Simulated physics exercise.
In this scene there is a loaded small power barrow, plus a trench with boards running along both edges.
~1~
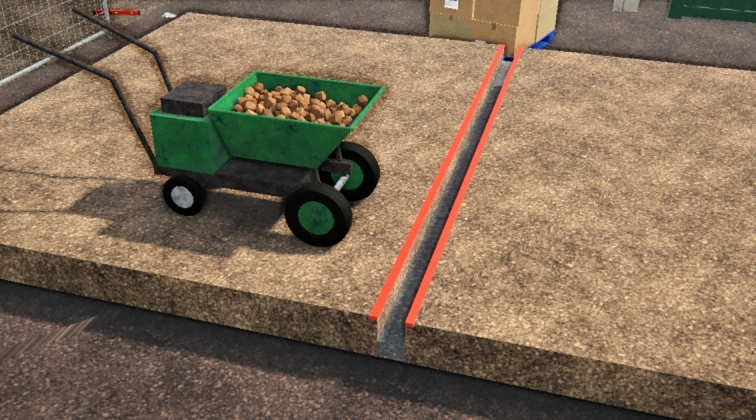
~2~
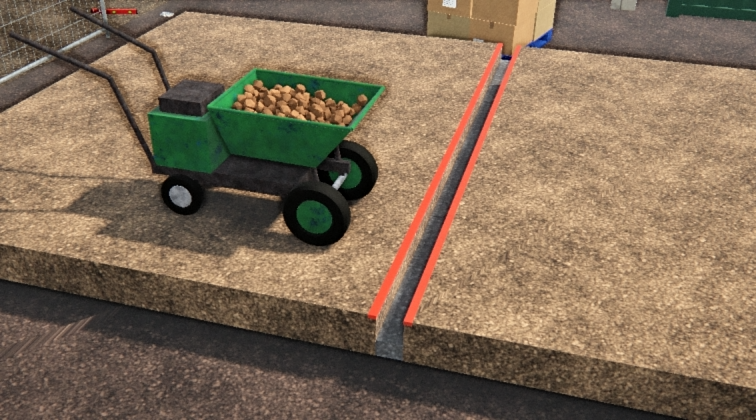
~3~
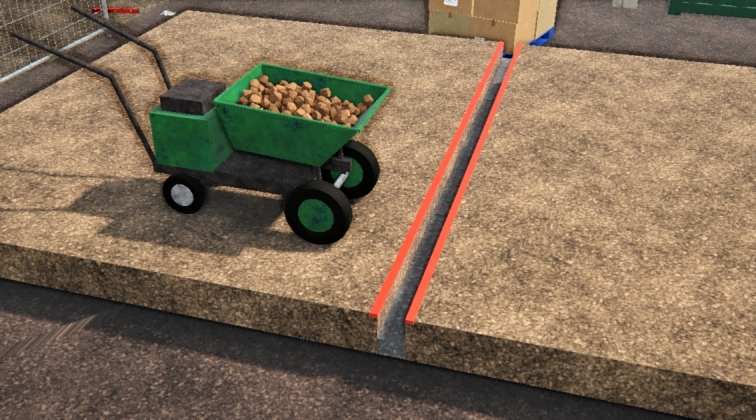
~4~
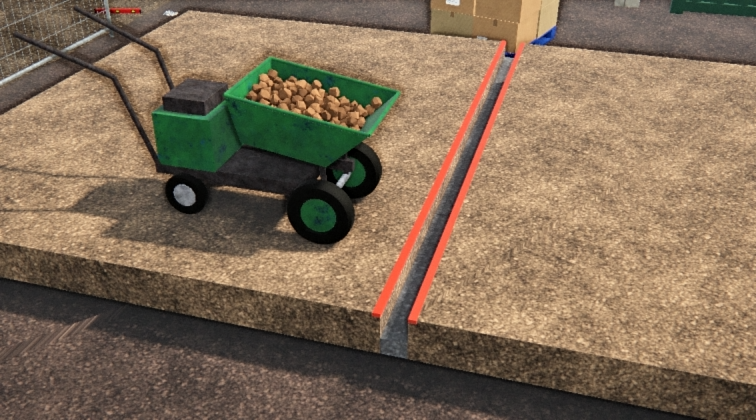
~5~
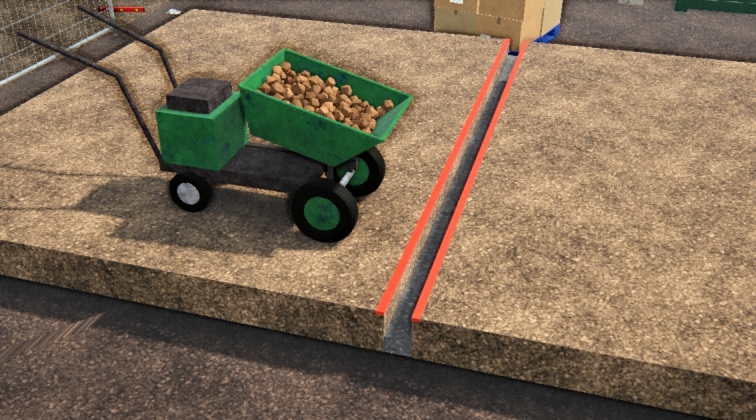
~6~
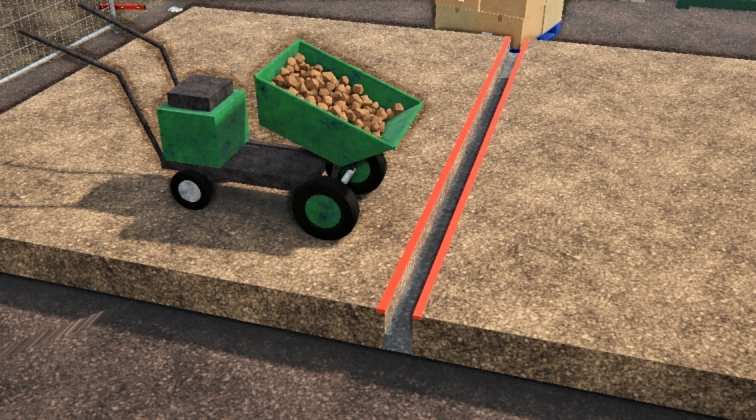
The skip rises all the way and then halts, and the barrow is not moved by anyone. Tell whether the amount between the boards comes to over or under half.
The trench is going to take short of half of it.
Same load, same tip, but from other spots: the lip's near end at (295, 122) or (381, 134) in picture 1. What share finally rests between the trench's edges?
From the first spot you get 40 percent, and from the second 0 percent.
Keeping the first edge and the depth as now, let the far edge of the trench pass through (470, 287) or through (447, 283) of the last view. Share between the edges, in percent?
Lab note: Case 1 around 80 %, case 2 50 %.
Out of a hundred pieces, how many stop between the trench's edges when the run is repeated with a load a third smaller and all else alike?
Roughly 10 in a hundred.
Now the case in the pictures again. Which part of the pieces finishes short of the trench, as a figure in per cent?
Around 0 %.
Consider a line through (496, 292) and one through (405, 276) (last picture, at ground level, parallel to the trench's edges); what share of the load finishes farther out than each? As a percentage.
Roughly 20 and 90 %.
Just after the last frame, skip tipped steeply; every one in the skip.
A moment on, skip tipped right over; roughly two thirds in the skip; just a few in or heaped over the trench; roughly a third beyond it; just a few falling.
Further on, skip tipped right over; about a tenth in the skip; about a tenth in or heaped over the trench; the larger part beyond it.
When it is over, skip tipped right over; about a tenth in the skip; about a tenth in or heaped over the trench; the larger part beyond it.
